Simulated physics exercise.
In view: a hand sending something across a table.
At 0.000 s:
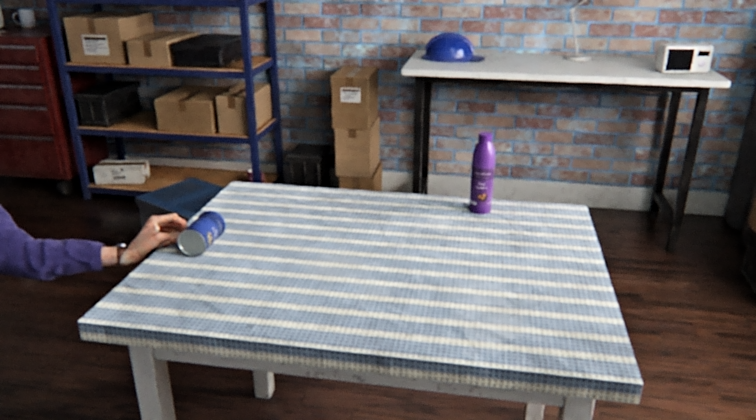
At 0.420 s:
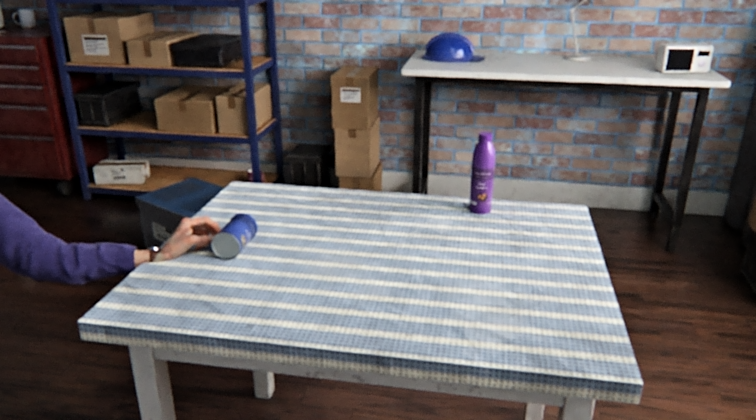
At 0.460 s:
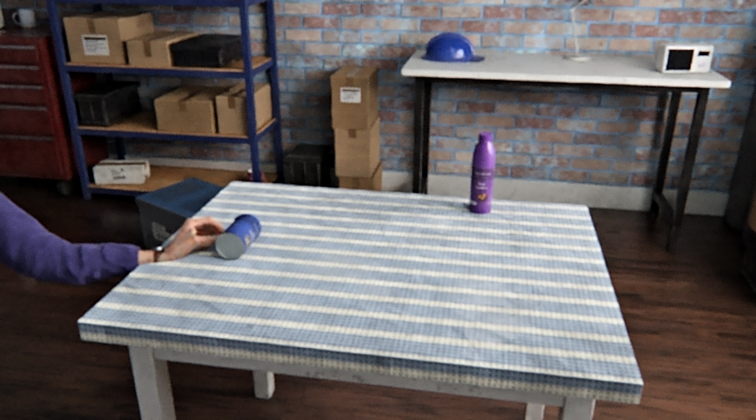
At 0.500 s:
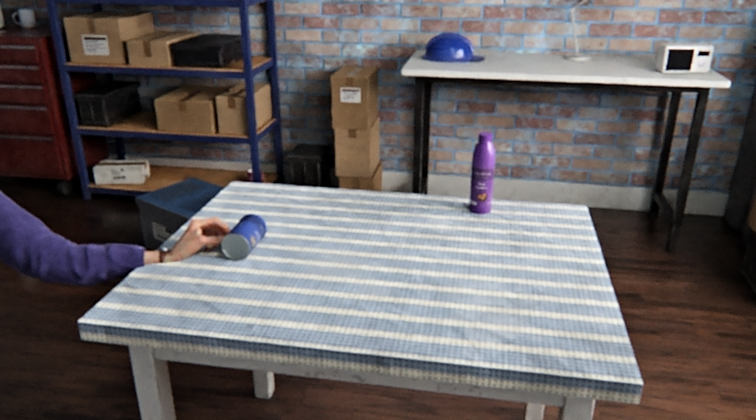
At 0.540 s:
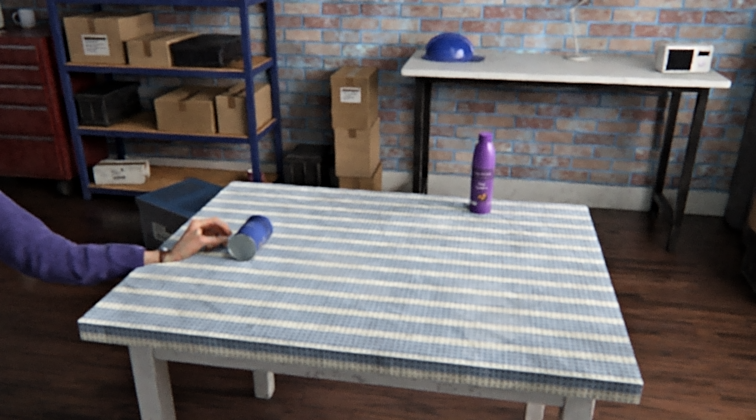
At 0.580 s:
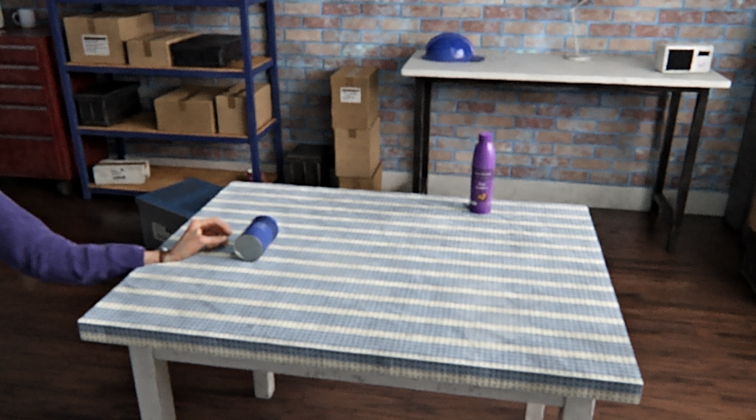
To begin with, a hand in a purple sleeve reaches in from the left, touching a blue tin lying on its side on a striped tablecloth, near a purple bottle. The hand moves the tin rightward, quickly at first; then the hand stays almost still while the tin shifts slightly further right.
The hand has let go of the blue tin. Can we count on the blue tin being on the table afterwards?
The blue tin is still on the table.
Around 0.68 s, blue tin displaced about its own width near (270, 239).
Around 0.88 s, blue tin displaced well along near (292, 241).
Around 1.08 s, blue tin displaced well along near (304, 242).
Finally (1.6 s), moved from the start, blue tin. Final places as the last picture's camera would see them, blue tin near (308, 242).
